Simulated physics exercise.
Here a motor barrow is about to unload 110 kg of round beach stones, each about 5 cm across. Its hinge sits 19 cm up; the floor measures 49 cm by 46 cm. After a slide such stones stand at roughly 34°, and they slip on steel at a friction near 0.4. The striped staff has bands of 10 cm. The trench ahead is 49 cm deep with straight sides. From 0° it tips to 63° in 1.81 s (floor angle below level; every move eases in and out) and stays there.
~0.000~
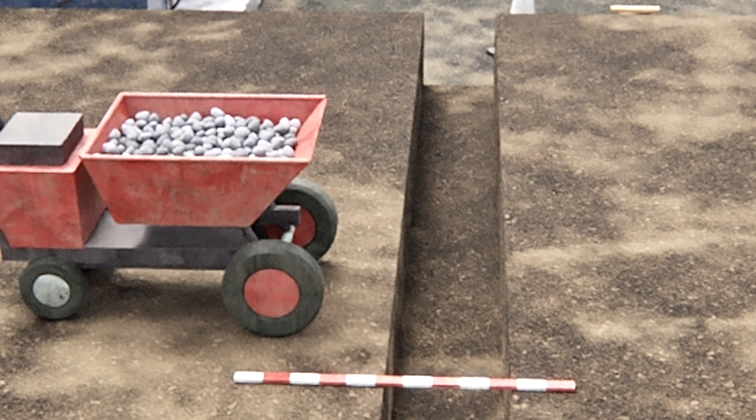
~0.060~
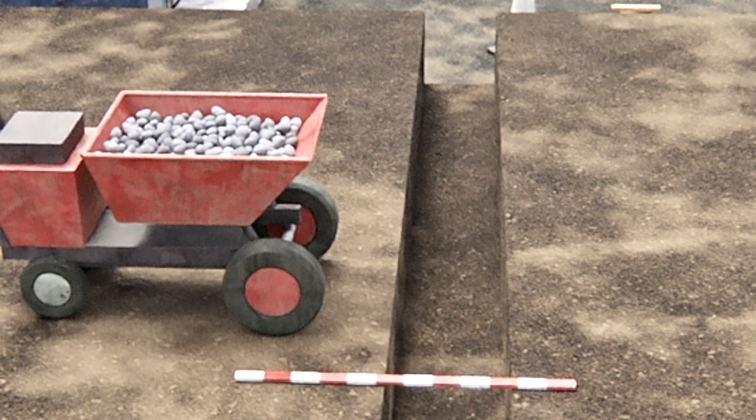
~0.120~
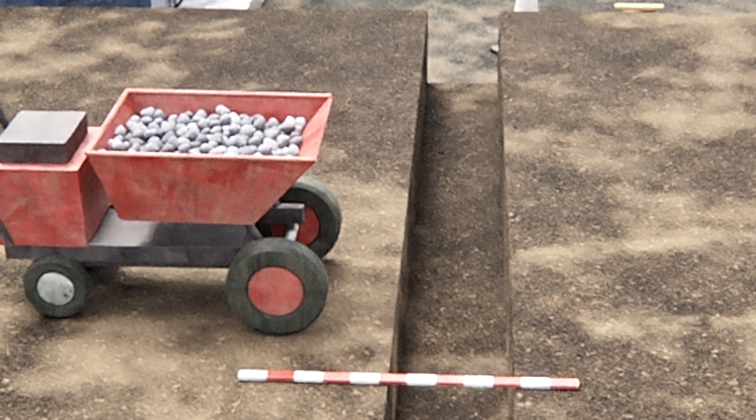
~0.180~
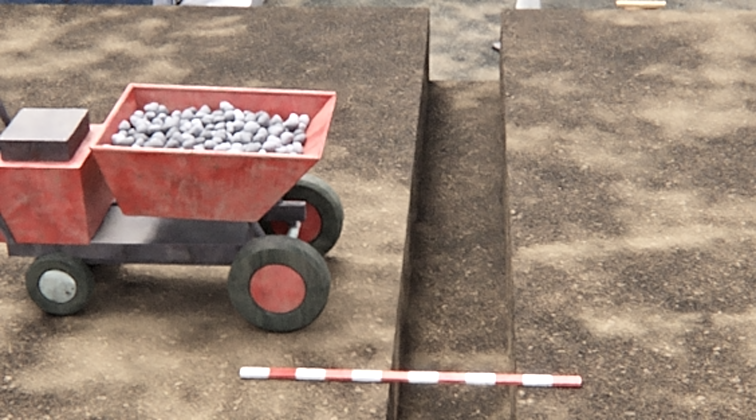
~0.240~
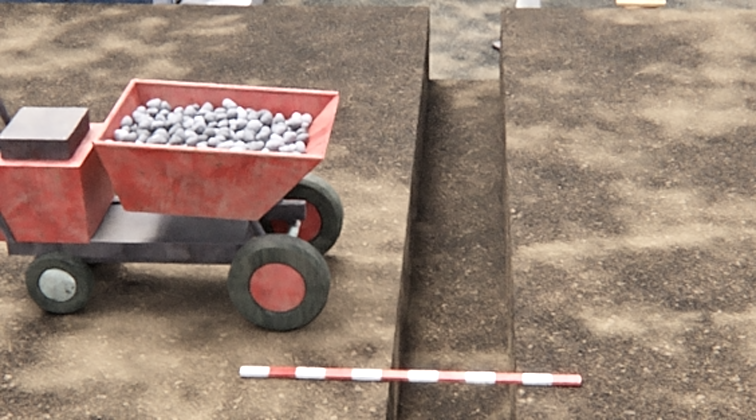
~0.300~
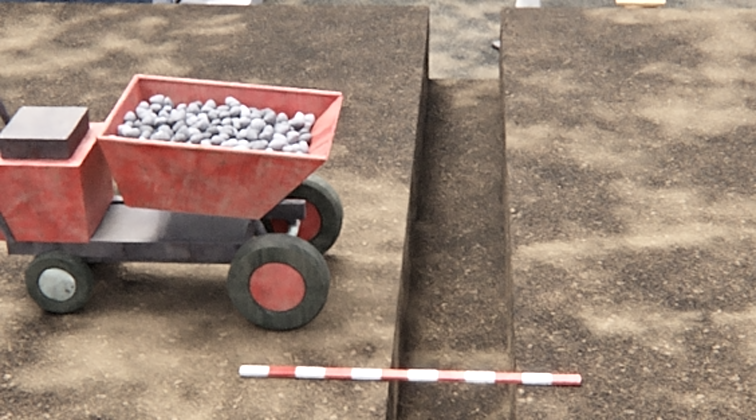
A red motor barrow loaded with round grey stones stood beside a straight trench, with a red-and-white striped staff lying across it, and its skip slowly tilted slightly, the back end rising a little.
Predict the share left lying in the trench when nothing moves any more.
Close to 92 in a hundred.
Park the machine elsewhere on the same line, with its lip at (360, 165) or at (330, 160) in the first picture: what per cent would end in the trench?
First some 50, then 75 per cent.
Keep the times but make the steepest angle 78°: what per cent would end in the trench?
It would be near 90 per cent.
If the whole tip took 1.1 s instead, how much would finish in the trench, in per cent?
Then about 80 per cent.
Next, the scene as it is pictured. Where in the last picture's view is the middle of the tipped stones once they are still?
Their middle is at about (472, 386).
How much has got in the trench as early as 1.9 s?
About 40 per cent by then.
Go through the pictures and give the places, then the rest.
The skip is at 0°, its lip at (308, 162); the top of the load is at (219, 129), in the first frame.
The skip is at 0°, its lip at (309, 161); the top of the load is at (204, 130); the stones move at 0.1 m/s on average, in the second frame.
The skip is at 1°, its lip at (314, 160); the top of the load is at (208, 129); the stones move at 0.1 m/s on average, in the third frame.
Lip at (319, 159), floor tilted 2°, highest stones at (206, 123); the stones move at 0.2 m/s on average, in the fourth frame.
Lip at (322, 159), floor tilted 3°, highest stones at (193, 120); the stones move at 0.2 m/s on average, in the fifth frame.
The skip is at 5°, its lip at (326, 159); the top of the load is at (196, 117); the stones move at 0.3 m/s on average, in the sixth frame.
After 1.4 s the floor is at 53°; 100 % in the skip; the foremost stones are at (425, 213).
After 1.9 s the floor is at 63°; 55 % in the skip, 42 % in the trench, 4 % past the trench; the foremost stones are at (566, 292).
After 2.3 s the floor is at 63°; 29 % in the skip, 62 % in the trench, 9 % past the trench; the foremost stones are at (638, 284).
After 4.2 s the floor is at 63°; 0 % in the skip, 92 % in the trench, 8 % past the trench; the foremost stones are at (667, 265).
